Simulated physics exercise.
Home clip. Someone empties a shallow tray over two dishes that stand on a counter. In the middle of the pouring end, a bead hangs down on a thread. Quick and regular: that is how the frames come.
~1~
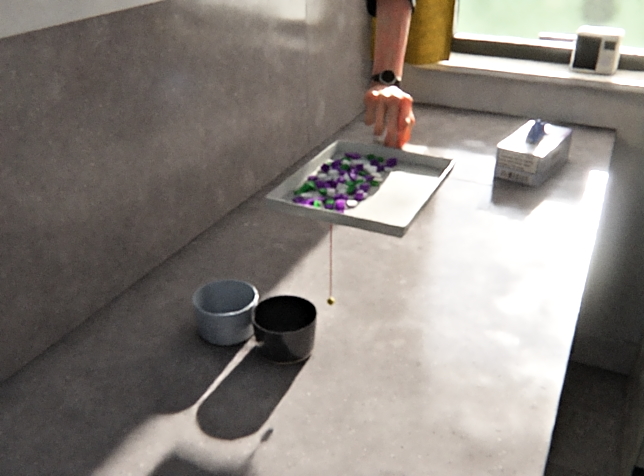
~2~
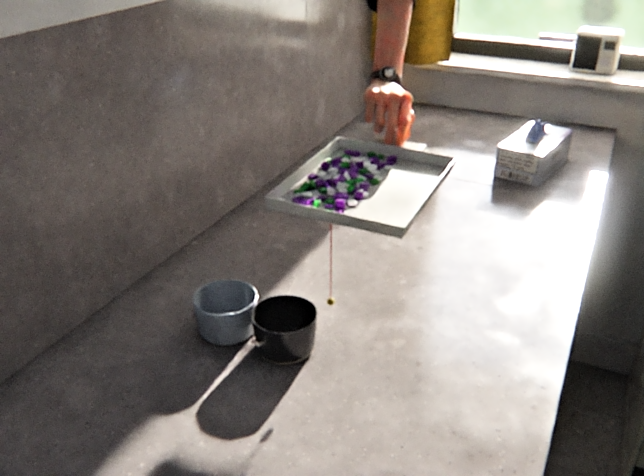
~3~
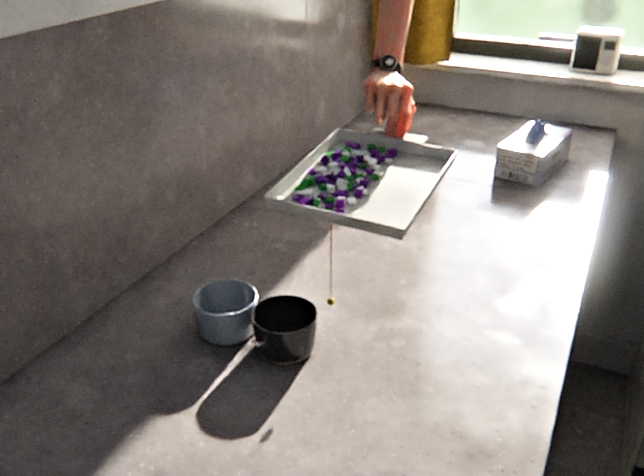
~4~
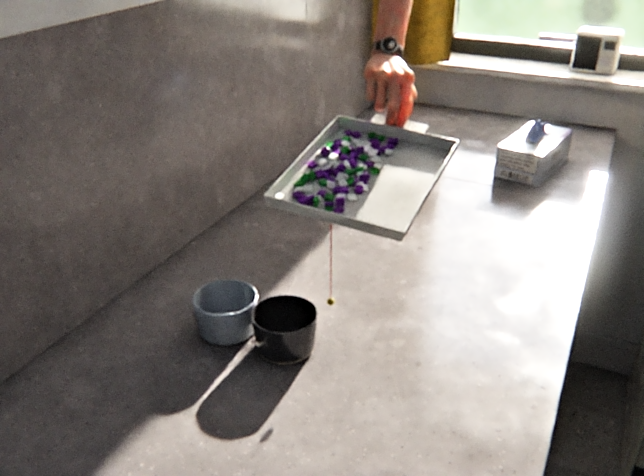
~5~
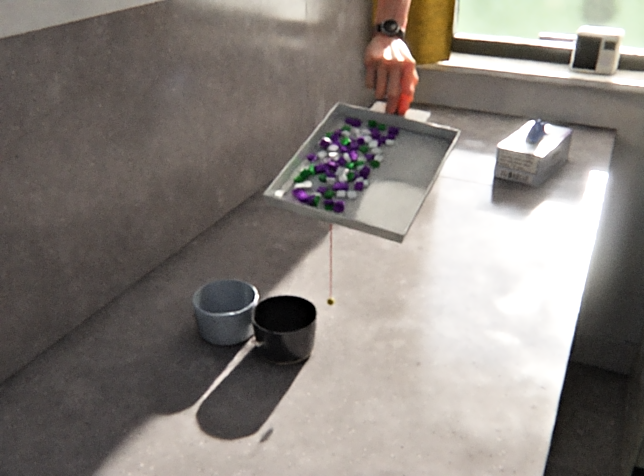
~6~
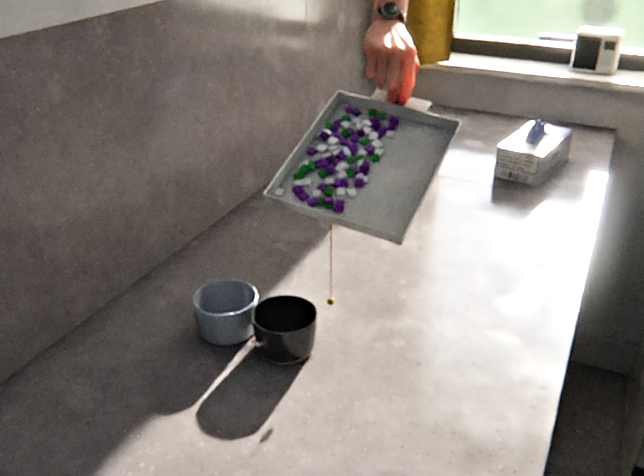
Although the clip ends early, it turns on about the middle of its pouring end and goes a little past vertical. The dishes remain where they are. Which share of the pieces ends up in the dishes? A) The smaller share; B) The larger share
A.
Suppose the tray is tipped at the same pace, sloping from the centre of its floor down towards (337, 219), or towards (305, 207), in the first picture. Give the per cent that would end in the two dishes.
For the first aim it is 40 in a hundred, for the second 50 in a hundred.
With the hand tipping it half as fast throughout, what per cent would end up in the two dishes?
It would come out near 0 per cent.
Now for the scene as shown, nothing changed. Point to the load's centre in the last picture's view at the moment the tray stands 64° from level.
In the last view, the load is centred near (349, 210).
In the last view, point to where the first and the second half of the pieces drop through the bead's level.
It passes near (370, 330) first and then near (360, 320).
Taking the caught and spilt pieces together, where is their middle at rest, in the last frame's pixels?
Centre at rest, last view: Approx. (365, 374).
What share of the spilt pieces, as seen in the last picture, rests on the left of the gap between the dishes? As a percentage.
Around 0 per cent, give or take.
Soon after the last picture, tray tipped steeply; all on the tray.
A little later, tray tipped past a quarter turn; about two thirds on the tray; a stray few in the right dish; about a third outside both; a small part in the air.
Later still, tray tipped past a quarter turn; a stray few in the right dish; nearly all outside both.
At rest, tray tipped past a quarter turn; a stray few in the right dish; none in the left dish; nearly all outside both.
